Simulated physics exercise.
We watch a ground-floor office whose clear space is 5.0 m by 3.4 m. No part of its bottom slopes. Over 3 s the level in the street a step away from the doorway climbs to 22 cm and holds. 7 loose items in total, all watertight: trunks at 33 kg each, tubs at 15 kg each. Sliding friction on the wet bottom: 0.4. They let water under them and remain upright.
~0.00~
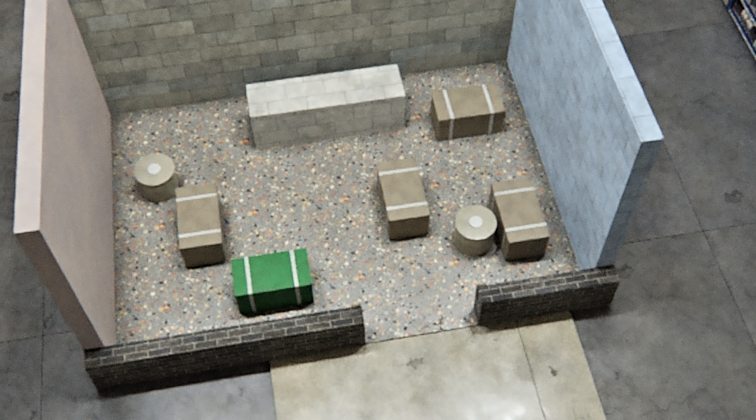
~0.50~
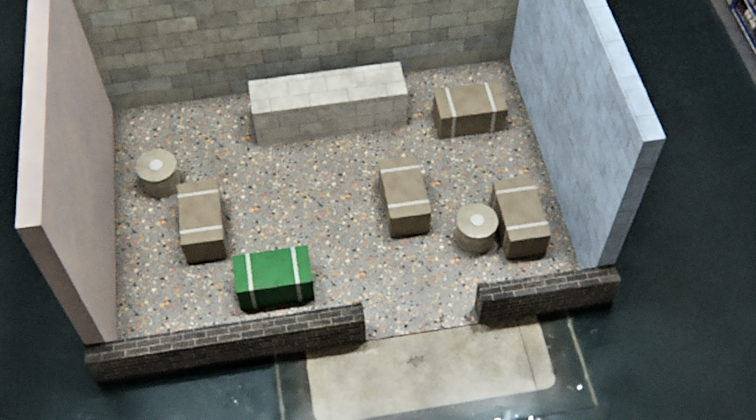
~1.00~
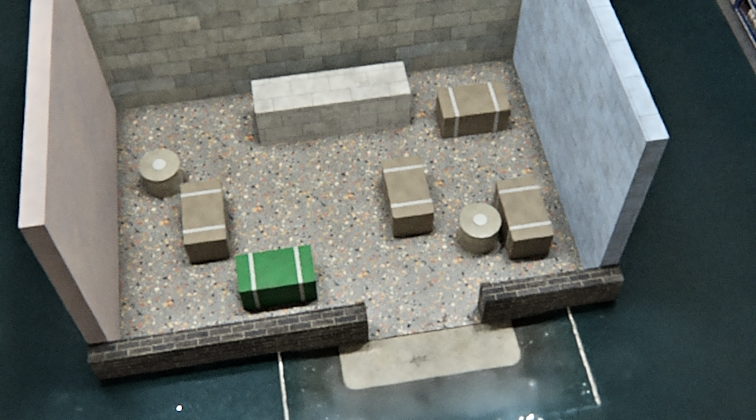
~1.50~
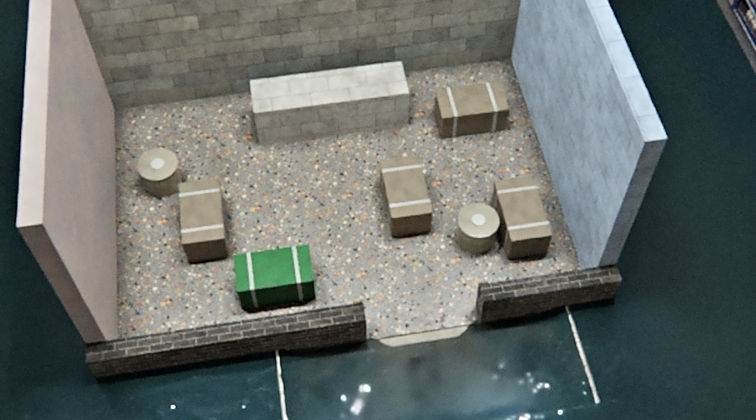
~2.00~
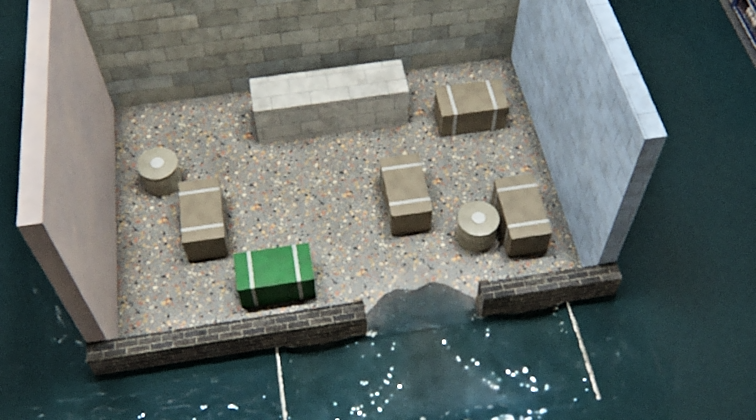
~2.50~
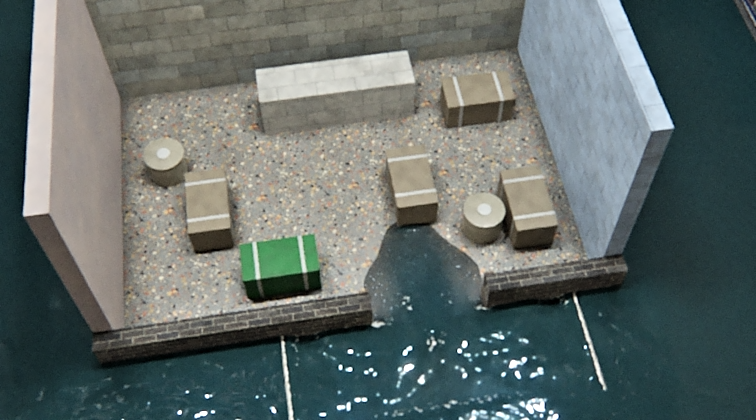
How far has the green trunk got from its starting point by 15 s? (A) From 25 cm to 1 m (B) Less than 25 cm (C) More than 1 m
A.
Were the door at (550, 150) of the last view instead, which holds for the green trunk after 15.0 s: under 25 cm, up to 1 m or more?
By then the green trunk has been carried a long way.
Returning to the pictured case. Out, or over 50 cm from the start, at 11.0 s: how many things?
Count: 4.
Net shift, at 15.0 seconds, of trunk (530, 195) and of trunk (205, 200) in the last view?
Respectively 80 and 100 cm.
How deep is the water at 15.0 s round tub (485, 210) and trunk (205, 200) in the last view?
Some 16 cm at the first, some 15 cm at the second.
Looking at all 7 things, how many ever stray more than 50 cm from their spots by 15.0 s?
7.
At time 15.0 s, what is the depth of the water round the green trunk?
12 cm or so.
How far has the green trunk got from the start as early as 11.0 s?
By then it has shifted roughly 0 cm.
After 3.5 s the green trunk is near (279, 257), 0.0 m from its start, aground; 0 afloat.
After 6.8 s the green trunk is near (279, 257), 0.0 m from its start, aground; 2 afloat.
After 11.0 s the green trunk is near (279, 257), 0.0 m from its start, aground; 2 afloat.
After 15.0 s the green trunk is near (329, 251), 0.5 m from its start, afloat; 7 afloat.
